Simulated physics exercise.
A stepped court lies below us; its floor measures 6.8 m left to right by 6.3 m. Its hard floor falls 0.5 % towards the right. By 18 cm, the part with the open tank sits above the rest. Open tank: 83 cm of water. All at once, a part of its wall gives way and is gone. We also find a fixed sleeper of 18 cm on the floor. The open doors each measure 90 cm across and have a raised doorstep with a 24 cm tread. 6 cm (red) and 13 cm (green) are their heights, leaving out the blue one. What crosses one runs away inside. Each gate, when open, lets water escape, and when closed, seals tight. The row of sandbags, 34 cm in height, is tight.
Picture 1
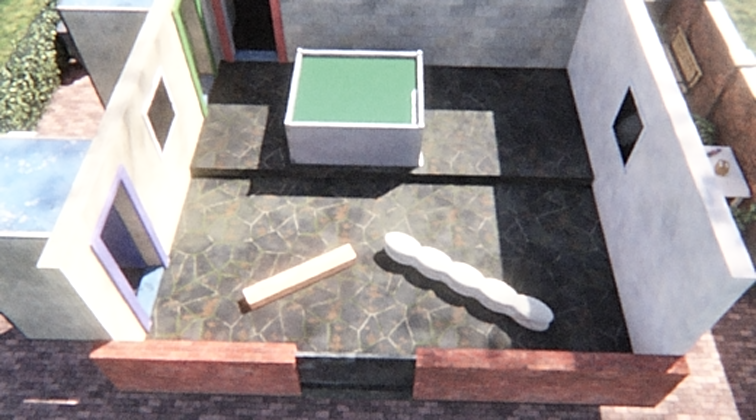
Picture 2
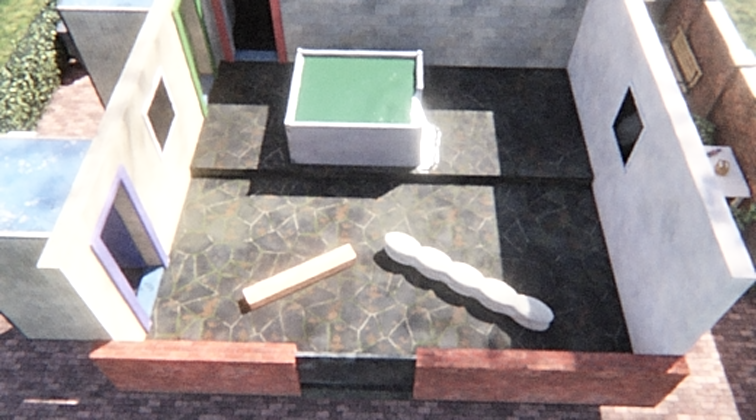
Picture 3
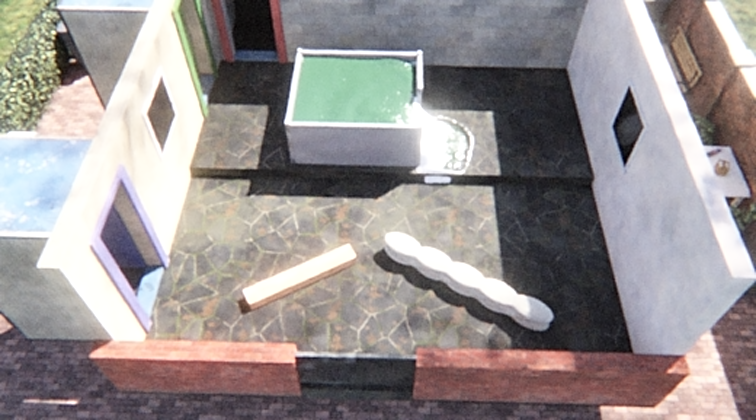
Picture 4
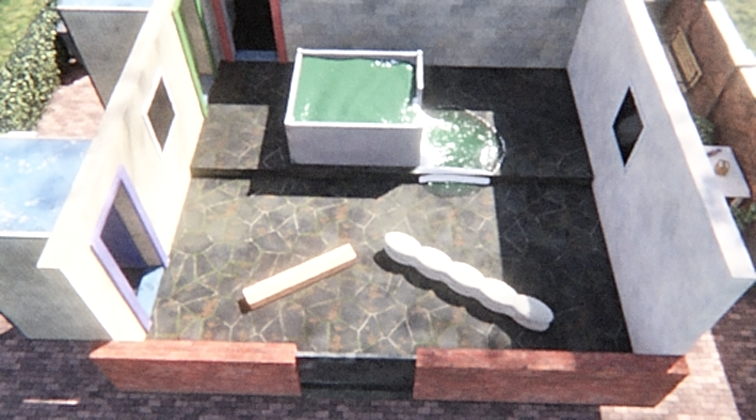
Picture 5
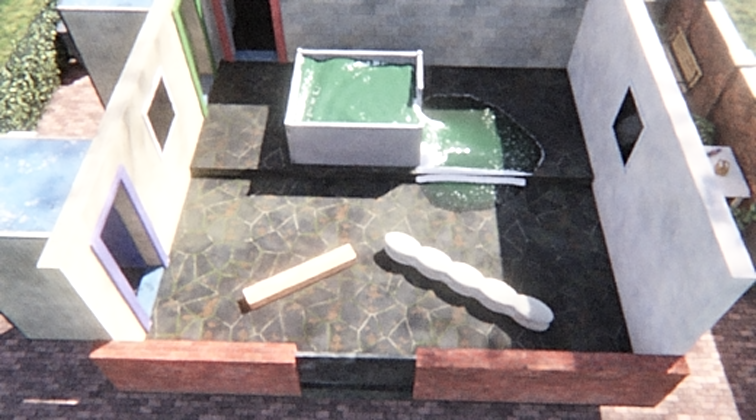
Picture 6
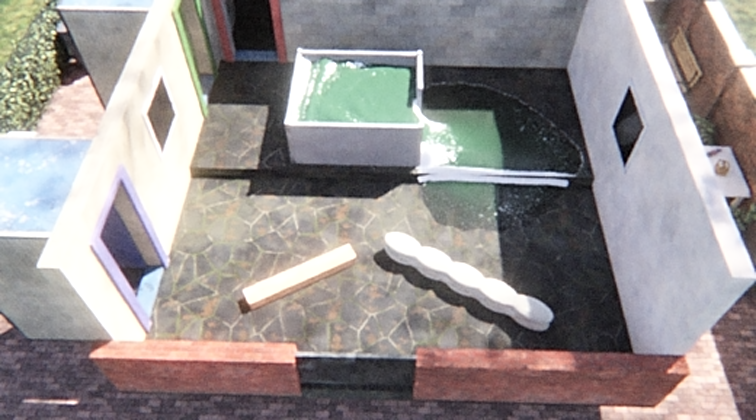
To begin with, an open tank of green water stands still on the raised back part of a walled stone court, with a beam and a lumpy white row lying below. Then part of its right wall vanishes and water pours out, spreading rightward across the dark floor and over the step's edge.
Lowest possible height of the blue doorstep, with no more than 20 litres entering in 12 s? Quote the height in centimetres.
I would say 7.5 cm.
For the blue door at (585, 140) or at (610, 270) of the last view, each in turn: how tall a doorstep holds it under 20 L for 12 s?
About 28 cm for the first and 17 cm for the second.
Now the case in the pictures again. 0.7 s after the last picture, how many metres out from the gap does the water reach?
Near 3.8 metres, give or take.
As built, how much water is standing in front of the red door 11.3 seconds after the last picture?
Lab note: Depth approx. 5.5 cm.
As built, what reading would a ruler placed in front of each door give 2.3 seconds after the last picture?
In cm: Blue 0, red 0, green 0.
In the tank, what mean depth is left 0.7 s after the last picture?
Around 56 centimetres.
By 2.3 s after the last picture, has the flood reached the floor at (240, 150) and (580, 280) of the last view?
First spot untouched, second swamped.
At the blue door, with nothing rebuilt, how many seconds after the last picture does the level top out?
Crest at t of about 11.5 s.
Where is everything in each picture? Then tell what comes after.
In the first frame, the open tank at (357, 90) is whole and still, 83 cm deep; the blue door at (135, 256) is dry.
In the second frame, water pours out at (417, 131) and has run 0.3 m, to (435, 139); about 11 cm deep outside, 83 cm at the back.
In the third frame, the front is at (467, 150), 0.9 m from the gap at (417, 133); 1.0 m2 of floor is wet, 83 cm left at the back.
In the fourth frame, the front is at (498, 156), 1.4 m from the gap at (417, 135); 2.1 m2 of floor is wet, 82 cm left at the back.
In the fifth frame, the front is at (537, 157), 2.1 m from the gap at (417, 135); 3.9 m2 of floor is wet, 75 cm left at the back.
In the sixth frame, the front is at (577, 163), 2.7 m from the gap at (417, 134); 6.2 m2 of floor is wet, 69 cm left at the back; the blue door at (135, 256), 4.9 m from the gap, is still 4.5 m from the nearest water.
Then, 0.7 s after the last picture water covers 30 % of the floor, deepest (43 cm) near (425, 151); it has not reached the blue door.
Then, 2.3 s after the last picture water covers 40 % of the floor, deepest (36 cm) near (628, 368); it has not reached the blue door.
Then, 11.3 s after the last picture water covers 95 % of the floor, deepest (14 cm) near (298, 259); 13 cm at the blue door, 13 litres in over its 8 cm doorstep.
At the blue door as built, the water peaked near 13 cm, 11.3 s after the last picture.
Run again over the same 12 s with other heights there, 37 litres in over 6 cm, 4 litres over 9.5 cm. The limit of 20 litres is kept from about 7.5 cm up.
